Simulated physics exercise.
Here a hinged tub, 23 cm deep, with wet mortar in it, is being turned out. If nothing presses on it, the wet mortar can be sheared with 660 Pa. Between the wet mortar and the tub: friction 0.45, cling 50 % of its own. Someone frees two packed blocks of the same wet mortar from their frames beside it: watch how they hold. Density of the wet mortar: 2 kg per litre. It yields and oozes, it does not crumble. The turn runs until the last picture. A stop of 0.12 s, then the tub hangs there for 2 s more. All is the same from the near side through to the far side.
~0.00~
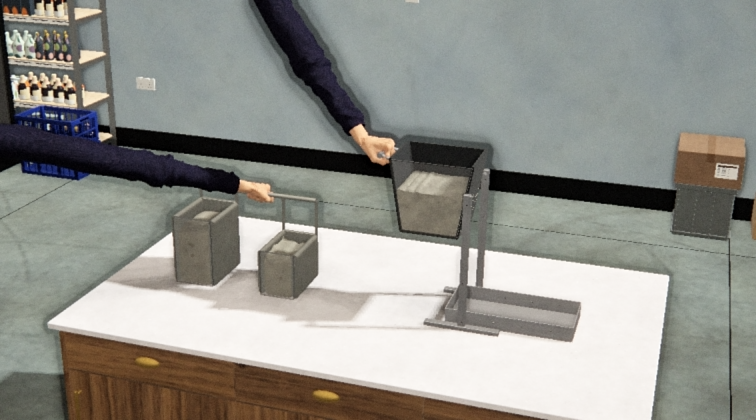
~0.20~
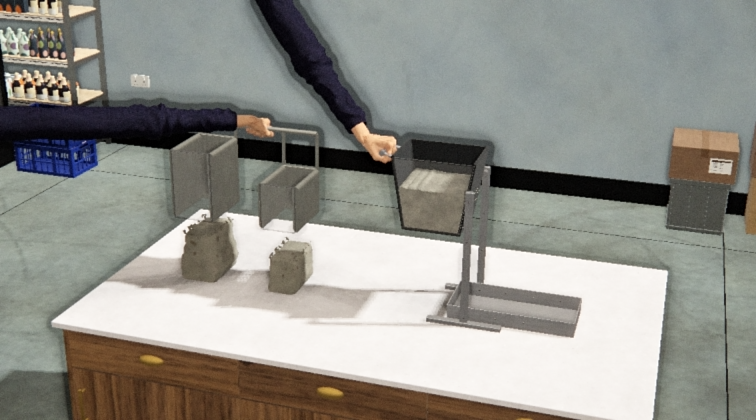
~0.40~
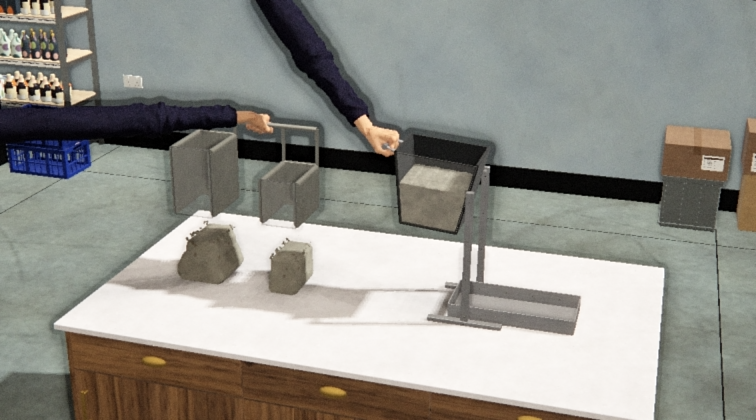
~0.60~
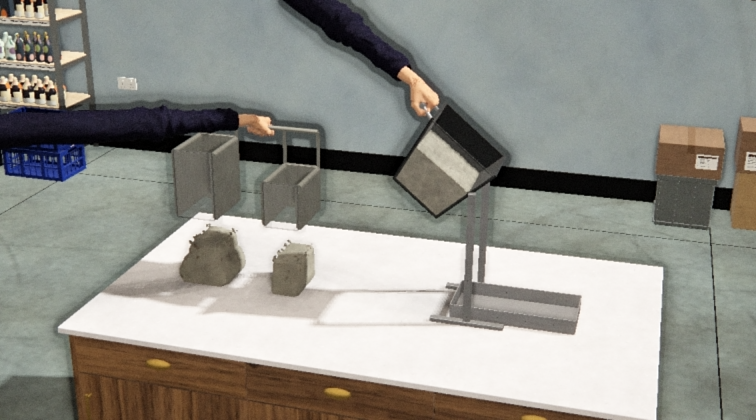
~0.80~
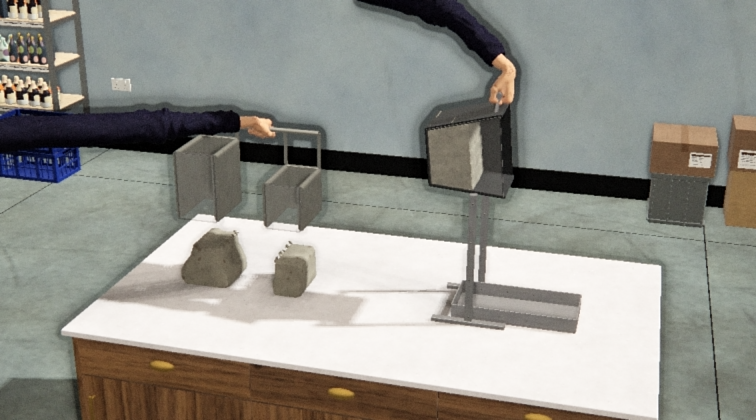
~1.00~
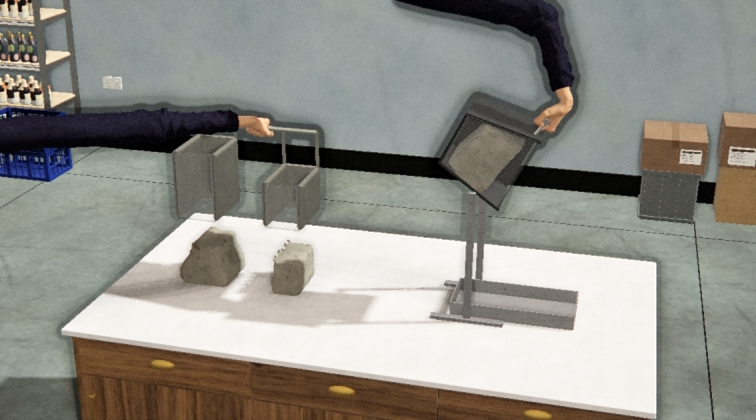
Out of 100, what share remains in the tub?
0 out of 100.
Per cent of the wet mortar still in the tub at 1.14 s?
45 %, roughly.
After 1.14 s, the tub is at 116 degrees and holds 47 %.
After 1.31 s, the tub is at 116 degrees and holds 0 %.
After 1.48 s, the tub is at 116 degrees and holds 0 %.
After 1.65 s, the tub is at 116 degrees and holds 0 %.
After 3.00 s, the tub is at 116 degrees and holds 0 %.
